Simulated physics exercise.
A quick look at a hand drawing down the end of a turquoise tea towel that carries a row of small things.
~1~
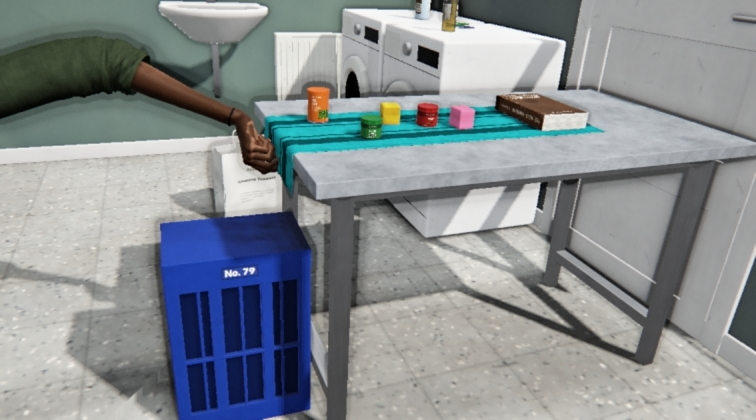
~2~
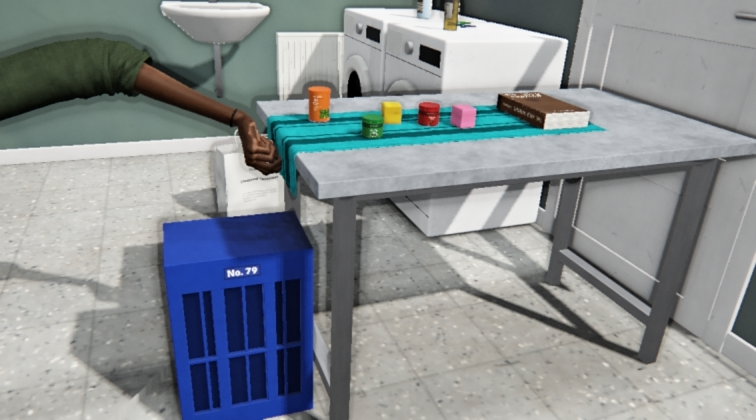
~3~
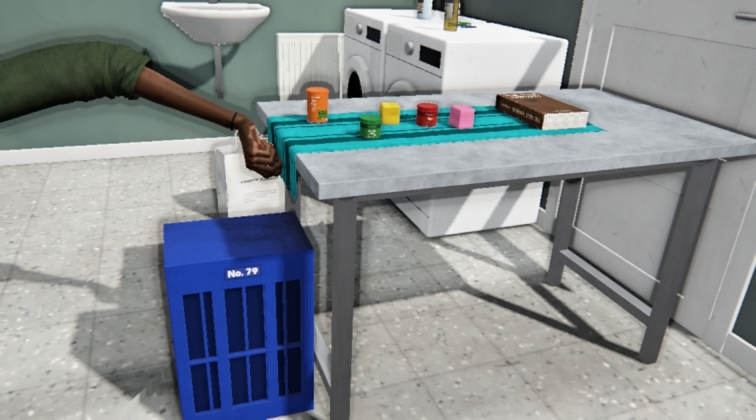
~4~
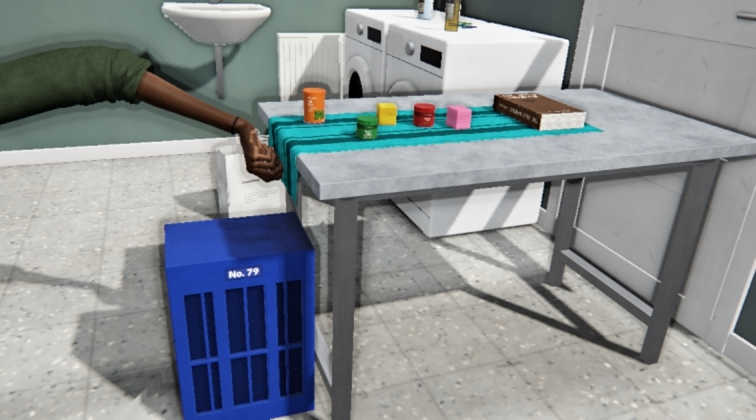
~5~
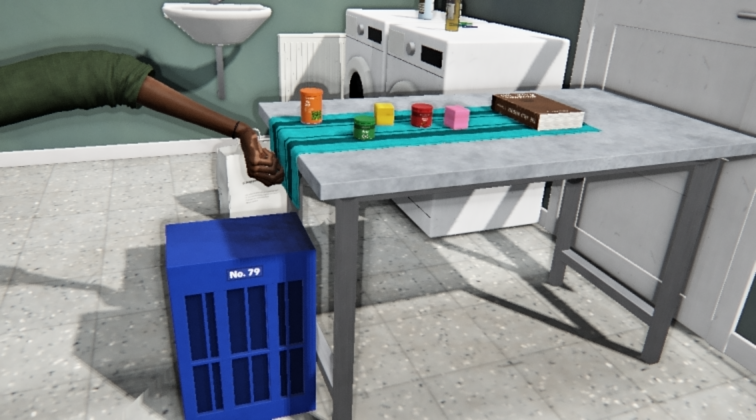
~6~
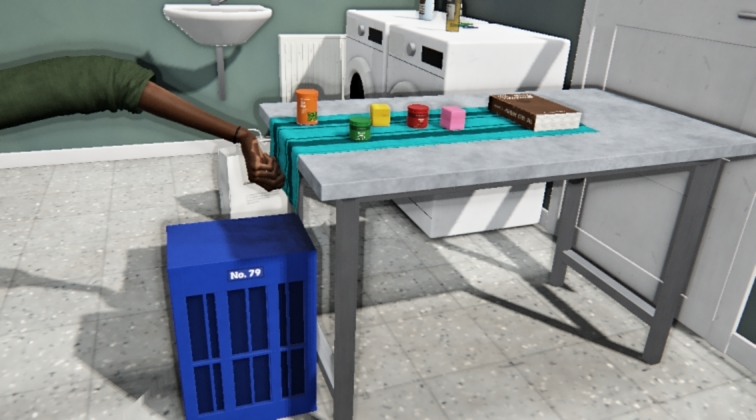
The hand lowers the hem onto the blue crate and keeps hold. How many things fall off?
Over the edge go one.
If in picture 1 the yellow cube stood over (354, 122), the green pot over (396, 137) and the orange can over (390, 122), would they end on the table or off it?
The yellow cube does not fall, the green pot keeps its place on top, the orange can does not fall.
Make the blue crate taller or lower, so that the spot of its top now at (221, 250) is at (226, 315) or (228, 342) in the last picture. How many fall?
The count: 3 and 4.
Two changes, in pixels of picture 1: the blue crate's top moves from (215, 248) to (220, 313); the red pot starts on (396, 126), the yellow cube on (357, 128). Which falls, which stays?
The red pot tumbles off; the yellow cube drops off.
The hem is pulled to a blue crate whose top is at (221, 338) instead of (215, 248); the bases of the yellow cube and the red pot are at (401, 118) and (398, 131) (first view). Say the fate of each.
The yellow cube drops off, the red pot comes down.
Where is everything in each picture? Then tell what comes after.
In the first picture, hem (293, 197); orange can (318, 89); green pot (372, 117); yellow cube (390, 105); red pot (428, 105); pink cube (463, 108); top of the crate (215, 248).
In the second picture, hem (296, 198); orange can (319, 89).
In the third picture, hem (296, 201); green pot (371, 117).
In the fourth picture, hem (296, 206); yellow cube (387, 105); top of the crate (219, 249).
In the fifth picture, hem (299, 210); red pot (422, 106).
In the sixth picture, hem (297, 215); orange can (307, 91); green pot (360, 119); yellow cube (380, 106); red pot (419, 107); pink cube (454, 109).
Early on, hem near (284, 208); all still up.
Midway, hem on the crate; orange can gone.
Finally, hem on the crate; orange can gone. The table loses one.
